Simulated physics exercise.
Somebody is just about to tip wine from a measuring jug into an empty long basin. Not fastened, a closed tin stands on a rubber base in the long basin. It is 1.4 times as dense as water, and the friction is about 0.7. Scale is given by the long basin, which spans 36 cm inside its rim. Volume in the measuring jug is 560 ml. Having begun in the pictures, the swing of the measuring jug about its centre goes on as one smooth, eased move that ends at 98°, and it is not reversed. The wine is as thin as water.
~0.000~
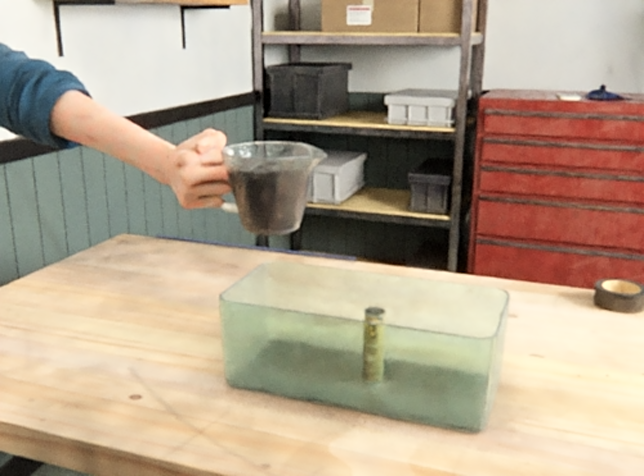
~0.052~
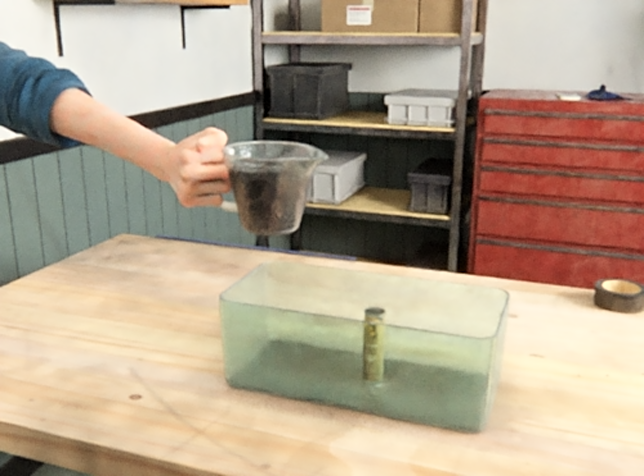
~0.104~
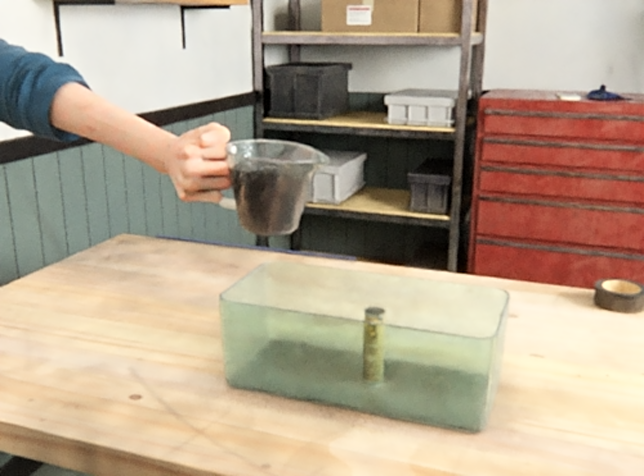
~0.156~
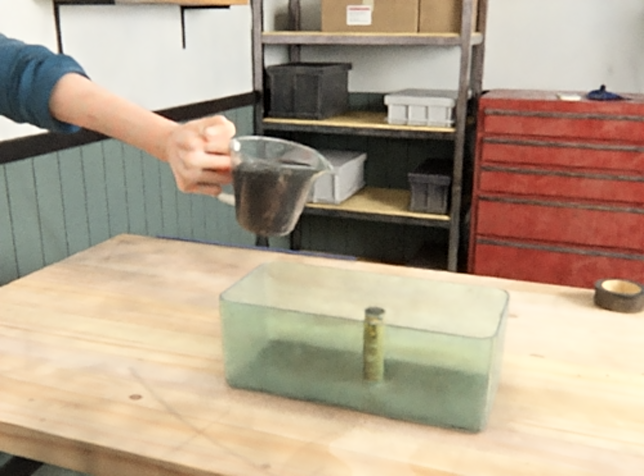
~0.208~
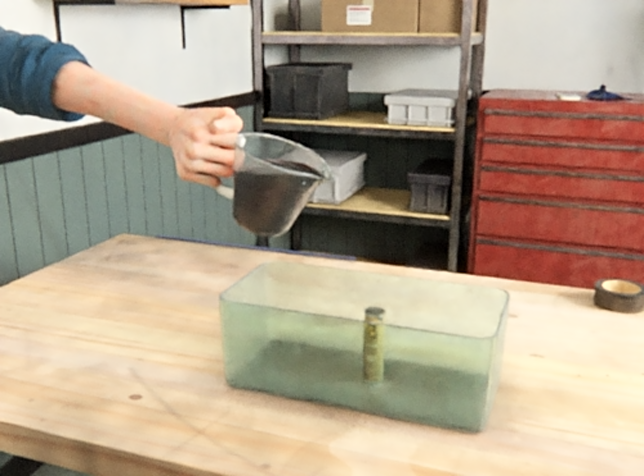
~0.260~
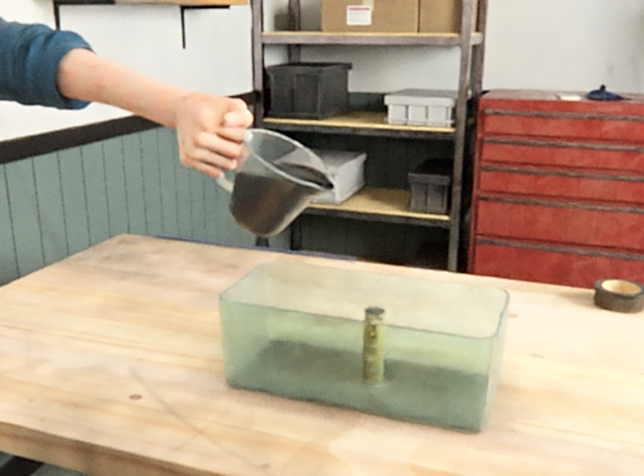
In a workshop, a hand holds a clear measuring jug of dark liquid above a greenish see-through basin with a small cylindrical tin standing inside, then gradually tilts the jug toward the right while the basin stays still.
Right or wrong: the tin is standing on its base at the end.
Wrong, it is lying on its side.
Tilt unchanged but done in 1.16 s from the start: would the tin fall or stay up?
Result: Tin tipped over.
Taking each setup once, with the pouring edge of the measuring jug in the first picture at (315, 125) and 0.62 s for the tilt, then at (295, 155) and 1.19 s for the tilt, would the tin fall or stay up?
In the first try it comes down; in the second it remains standing.
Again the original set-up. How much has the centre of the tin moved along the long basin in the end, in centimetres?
Around 8.5 cm.
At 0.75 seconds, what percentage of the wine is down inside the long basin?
It works out near 84 per cent.
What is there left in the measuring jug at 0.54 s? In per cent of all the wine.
About 46 per cent.
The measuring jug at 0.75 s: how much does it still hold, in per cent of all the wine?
7 %.
After 0.54 s the tilt is 86° and 47 per cent is still to pour; the tin stands where it began.
After 0.75 s the tilt is 98° and 7 per cent is still to pour; the tin leans 9°.
After 0.96 s the tilt is 98° and 0 per cent is still to pour; the tin lies on its side.
After 1.20 s the tilt is 98° and 0 per cent is still to pour; the tin lies on its side.
In the end the tin lies on its side.
